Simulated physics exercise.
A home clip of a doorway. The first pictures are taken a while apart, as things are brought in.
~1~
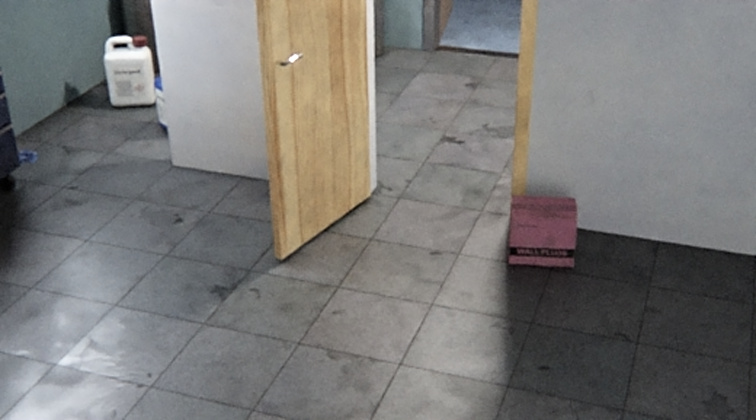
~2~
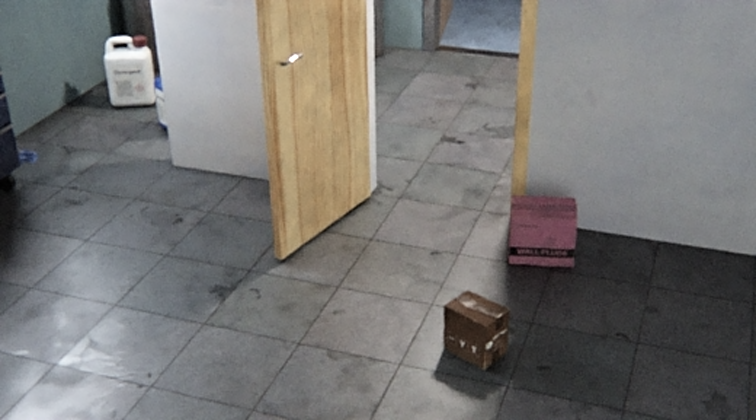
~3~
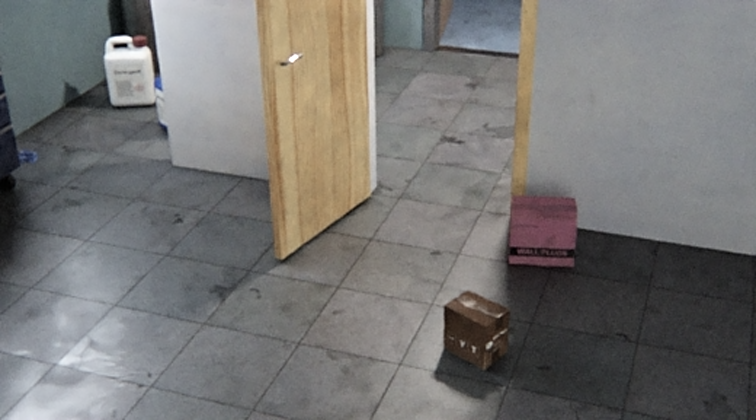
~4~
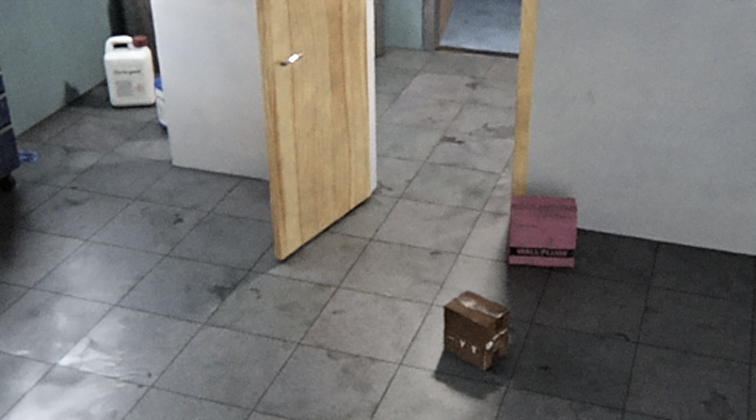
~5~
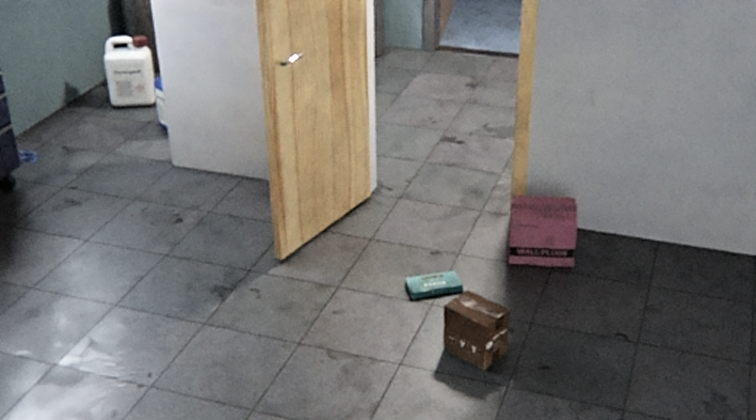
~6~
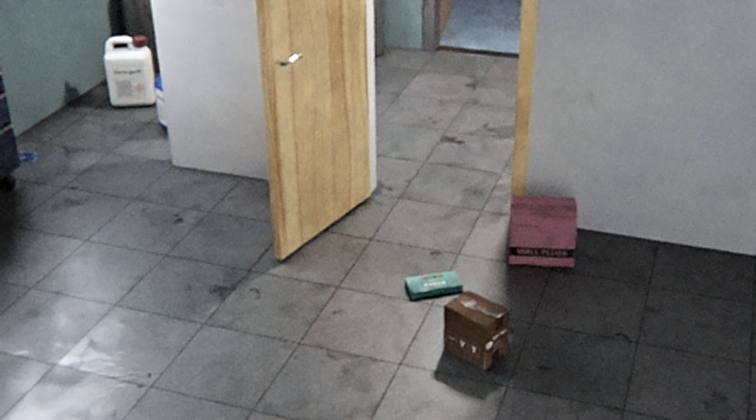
Doorway with a wooden door standing wide open, a brown parcel then a turquoise packet appearing on the tiles near a pink box.
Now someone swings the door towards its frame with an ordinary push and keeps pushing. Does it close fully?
In the end the door reaches the frame.
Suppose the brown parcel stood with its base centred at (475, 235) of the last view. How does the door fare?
Then it jams.
Then, 0.60 s past the last view, open by 85°.
Then, 1.00 s past the last view, open by 61°.
Then, 1.40 s past the last view, open by 36°.
Then, 1.80 s past the last view, open by 9°.
Finally, open by 0°; all 3 still in place. Final places as the last picture's camera would see them, turquoise packet near (434, 285).
